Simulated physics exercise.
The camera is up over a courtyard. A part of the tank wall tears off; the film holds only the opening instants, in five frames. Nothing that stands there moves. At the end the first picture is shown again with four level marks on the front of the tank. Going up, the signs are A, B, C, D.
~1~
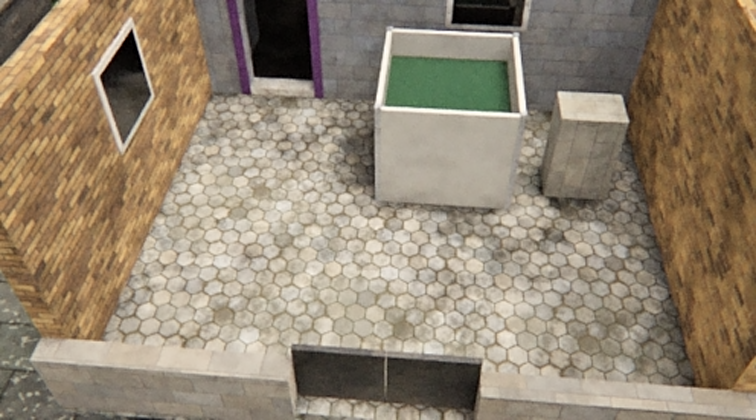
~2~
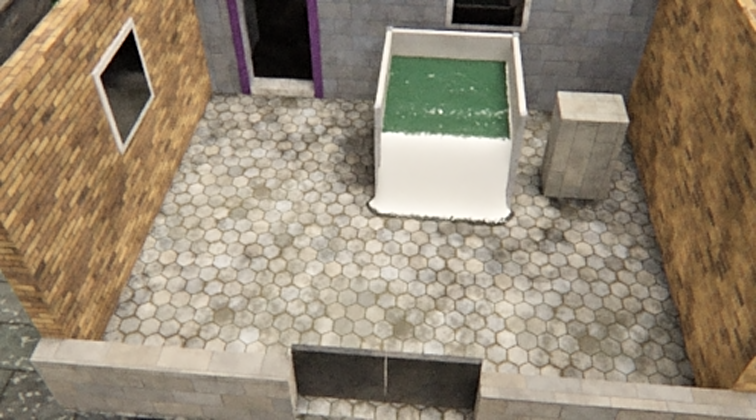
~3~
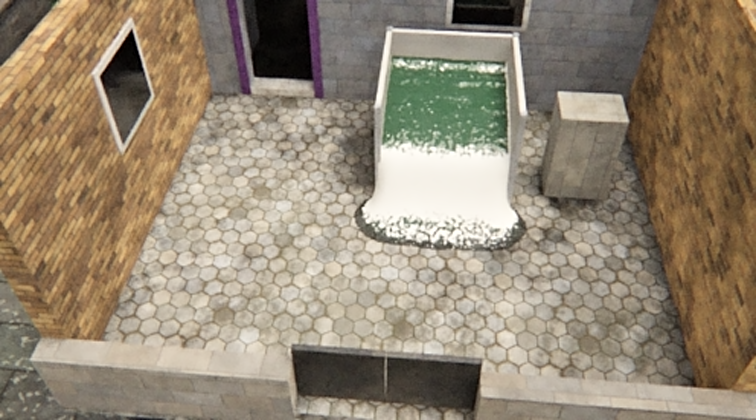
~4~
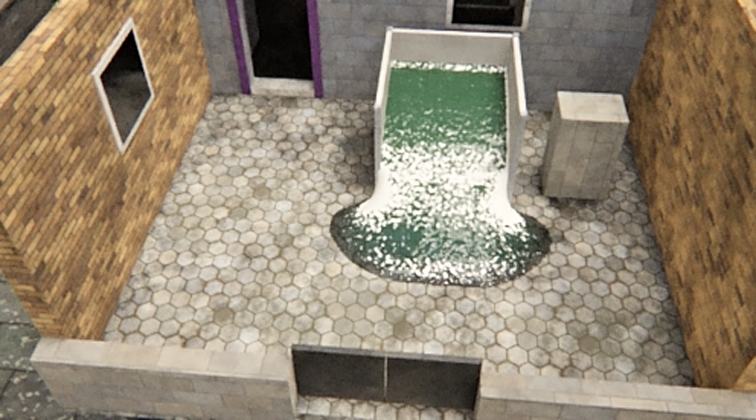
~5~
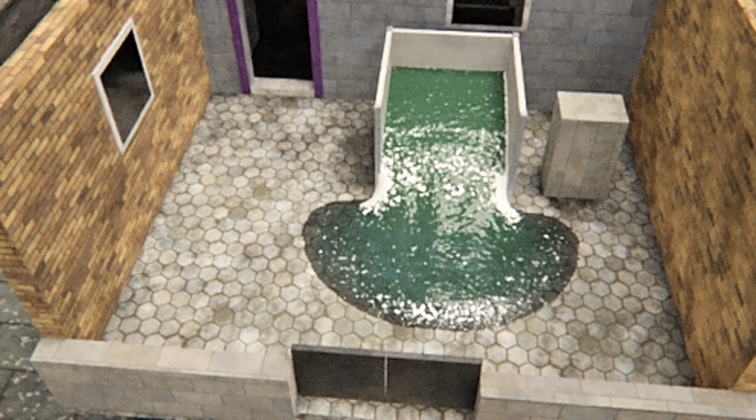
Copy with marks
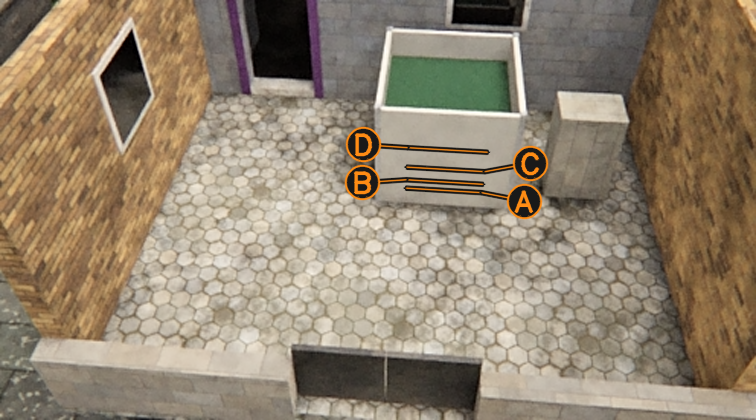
Green water pouring from the open front of a pale tank, foaming and spreading in a rounded pool across courtyard paving.
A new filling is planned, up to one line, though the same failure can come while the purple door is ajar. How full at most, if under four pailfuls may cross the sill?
Mark D.
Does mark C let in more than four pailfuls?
No, that is safe.
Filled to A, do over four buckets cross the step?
No, that is safe.
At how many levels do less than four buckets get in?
All of them.
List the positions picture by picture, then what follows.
Water in the tank at rest, its middle at (449, 94); foot of the purple doorway at (283, 96); shut gate at (386, 360).
Water covers 2 % of the ground and shows as far out as (375, 206).
Water covers 5 % of the ground and shows as far out as (363, 221).
Water covers 10 % of the ground and shows as far out as (357, 257).
Water covers 18 % of the ground and shows as far out as (408, 320).
On the marked copy, A at (443, 190); B at (444, 182); C at (445, 169); D at (447, 149); from the bottom up A, B, C, D.
Choosing A, nothing gets over.
Choosing B, nothing gets over.
Choosing C, nothing gets over.
Choosing D, a bucket or two gets in.
